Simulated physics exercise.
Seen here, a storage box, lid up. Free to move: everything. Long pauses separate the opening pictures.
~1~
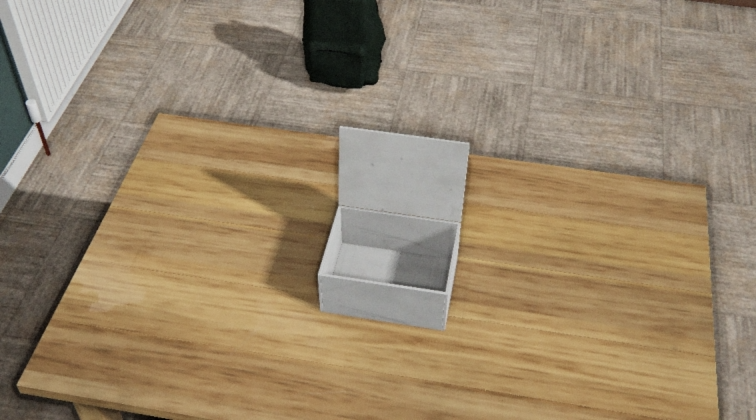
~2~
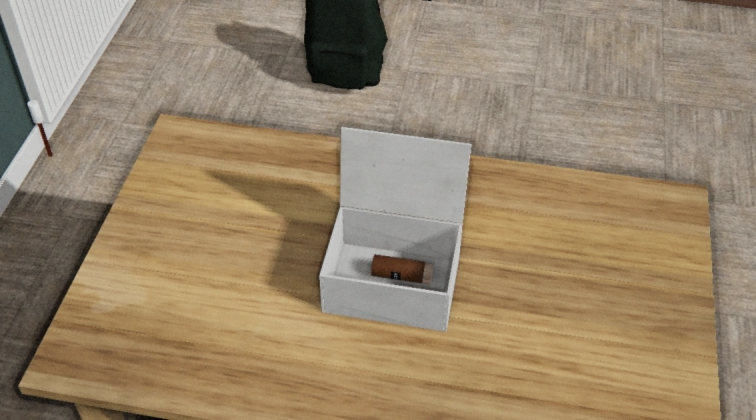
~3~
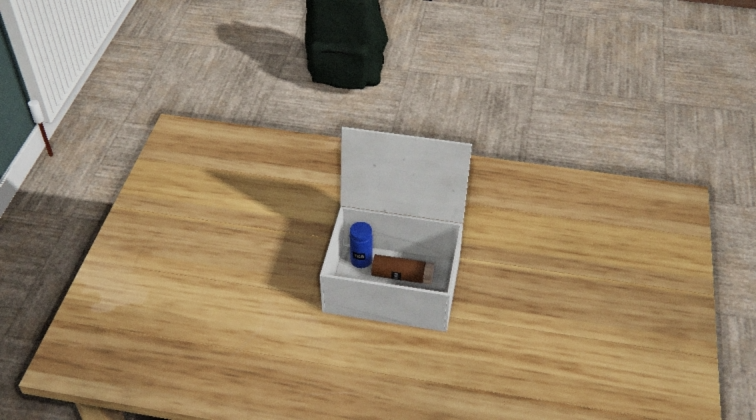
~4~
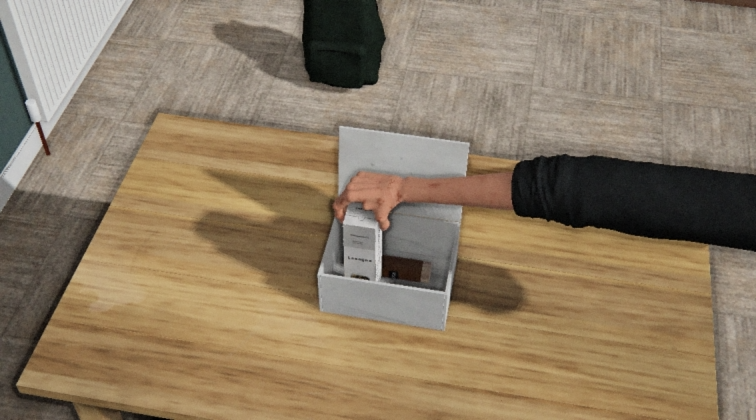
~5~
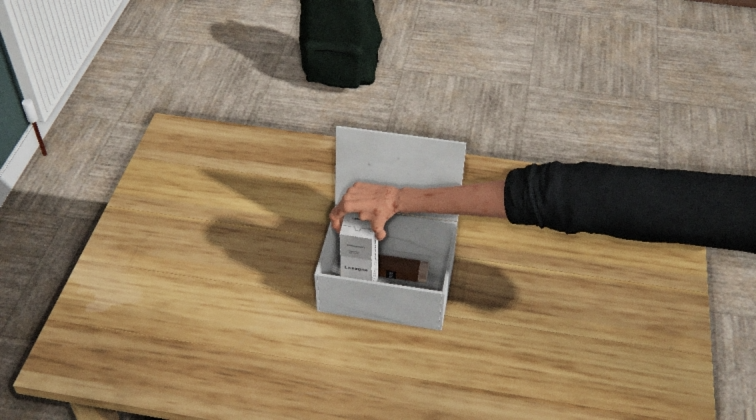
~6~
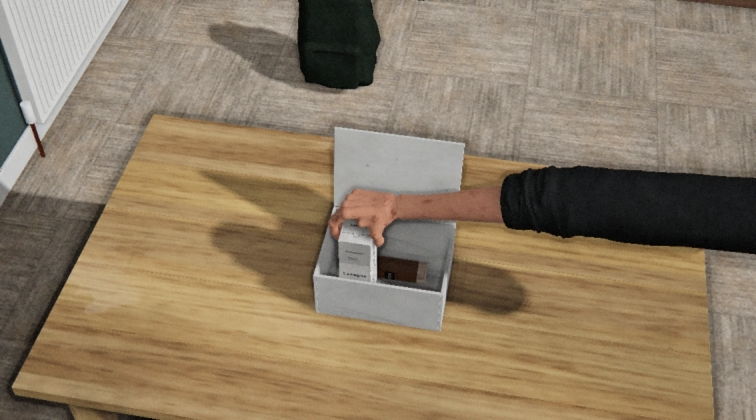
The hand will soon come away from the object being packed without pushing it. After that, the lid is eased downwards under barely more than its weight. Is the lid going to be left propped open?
Yes, it stays propped open.
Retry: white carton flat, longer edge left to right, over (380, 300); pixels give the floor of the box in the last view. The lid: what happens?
The lid goes all the way down.
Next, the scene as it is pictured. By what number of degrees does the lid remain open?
Lid angle from rim - close to 40°.
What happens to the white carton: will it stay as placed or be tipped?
Result: It remains as it was set.
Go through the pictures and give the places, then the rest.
In the first picture, the last thing is not in view yet.
In the second picture, the last thing is not in view yet; brown shaker (403, 269).
In the third picture, the last thing is not in view yet; brown shaker (403, 269).
The fourth picture shows on its way; white carton (363, 251); brown shaker (401, 268).
The fifth picture shows on its way; white carton (359, 260); brown shaker (398, 268).
The sixth picture shows put in, still held; white carton (358, 266); brown shaker (396, 269).
Then, 1.20 s past the last view, lid starting down.
Then, 1.60 s past the last view, lid 57° above the rim.
Then, 3.20 s past the last view, lid 42° above the rim.
Finally, lid 42° above the rim; all 3 still in place. Final places as the last picture's camera would see them, white carton near (358, 266).
